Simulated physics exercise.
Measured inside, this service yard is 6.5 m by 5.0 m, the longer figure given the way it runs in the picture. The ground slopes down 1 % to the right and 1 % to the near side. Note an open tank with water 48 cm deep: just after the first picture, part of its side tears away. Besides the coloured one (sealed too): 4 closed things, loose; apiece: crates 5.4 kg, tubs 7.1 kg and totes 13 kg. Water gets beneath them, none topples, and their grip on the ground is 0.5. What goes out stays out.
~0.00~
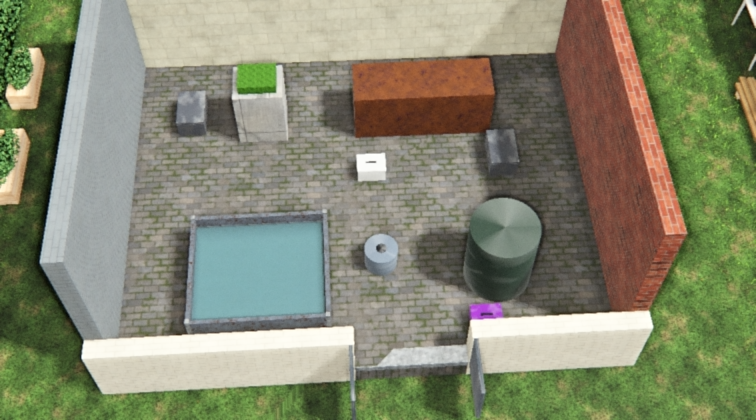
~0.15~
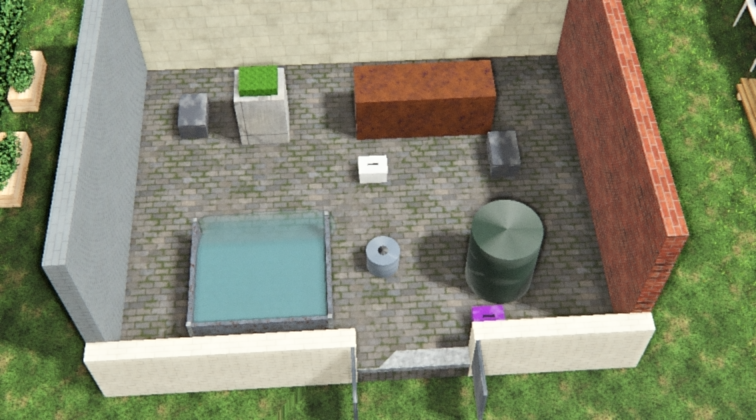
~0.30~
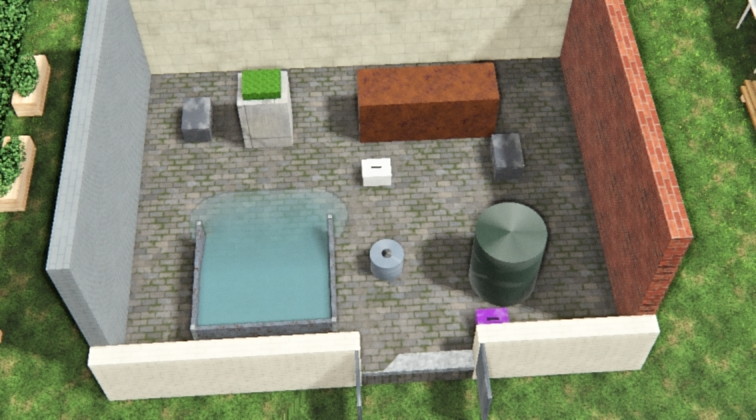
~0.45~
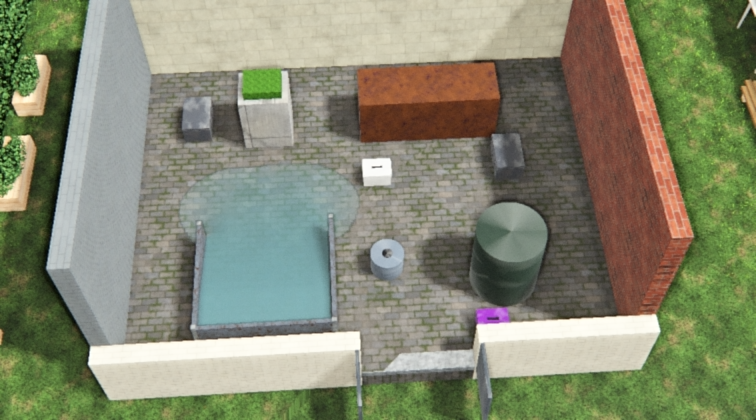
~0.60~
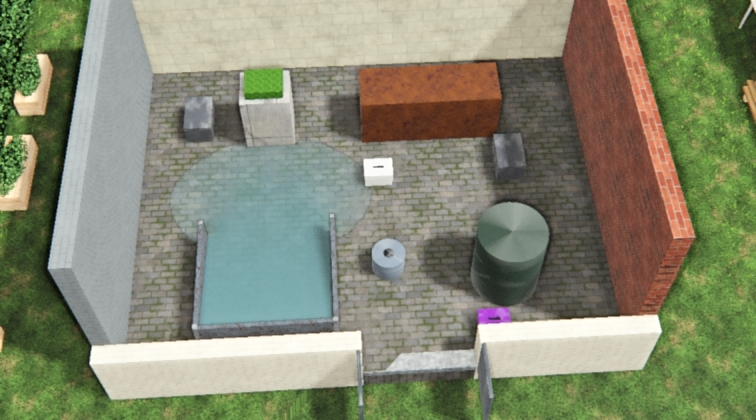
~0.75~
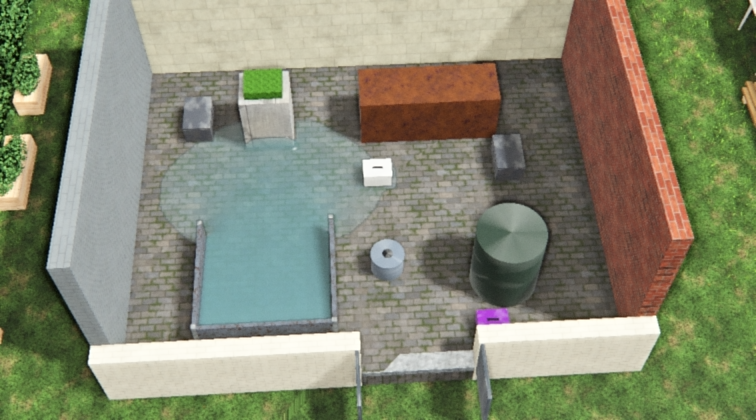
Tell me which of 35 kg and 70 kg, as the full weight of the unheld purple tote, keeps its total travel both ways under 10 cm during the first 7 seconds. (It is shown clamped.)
Both do.
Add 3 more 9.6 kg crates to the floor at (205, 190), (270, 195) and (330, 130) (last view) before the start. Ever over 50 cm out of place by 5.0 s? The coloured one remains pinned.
Beyond it, beyond it, beyond it.
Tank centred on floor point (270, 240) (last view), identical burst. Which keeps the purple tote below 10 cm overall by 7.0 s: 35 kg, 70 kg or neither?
Then, in short, the light one works.
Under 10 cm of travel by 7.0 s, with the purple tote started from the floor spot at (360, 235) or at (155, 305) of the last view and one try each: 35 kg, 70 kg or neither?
Taking the two tries in order, even the light one works and even the light one works.
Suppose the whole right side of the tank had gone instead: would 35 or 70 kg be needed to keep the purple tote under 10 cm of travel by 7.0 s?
Just the heavier one.
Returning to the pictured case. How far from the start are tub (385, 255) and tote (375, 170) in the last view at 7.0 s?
Net shift, one by one: 10 cm / 0 cm.
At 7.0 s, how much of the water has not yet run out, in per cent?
Somewhere near 100 percent, give or take.
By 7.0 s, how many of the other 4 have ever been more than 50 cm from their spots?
That comes to 2.
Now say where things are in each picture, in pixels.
The purple tote at (487, 314), on the bottom; water covers 2.5 m2; 0 of 5 have shifted, in the first frame.
The purple tote at (489, 316) rests on the ground; water covers 3.3 m2; 0 of 5 have shifted, in the second frame.
The purple tote at (493, 319), on the bottom; water covers 4.2 m2; 0 of 5 have shifted, in the third frame.
The purple tote at (493, 319) rests on the ground; 5.3 m2 under water; 0 of 5 have shifted, in the fourth frame.
The purple tote at (494, 319), on the bottom; 6.6 m2 under water; 0 of 5 have shifted, in the fifth frame.
The purple tote at (493, 319) rests on the ground; 7.6 m2 under water; 0 of 5 have shifted, in the sixth frame.
After 1.4 s the purple tote would be 0 cm from its start with 35 kg and 0 cm from its start with 70 kg; 0 cm of water round it then.
After 3.1 s the purple tote would be 0 cm from its start with 35 kg and 0 cm from its start with 70 kg; 0 cm of water round it then.
After 4.9 s the purple tote would be 0 cm from its start with 35 kg and 0 cm from its start with 70 kg; 0 cm of water round it then.
After 7.0 s the purple tote would be 0 cm from its start with 35 kg and 0 cm from its start with 70 kg; 2 cm of water round it then.
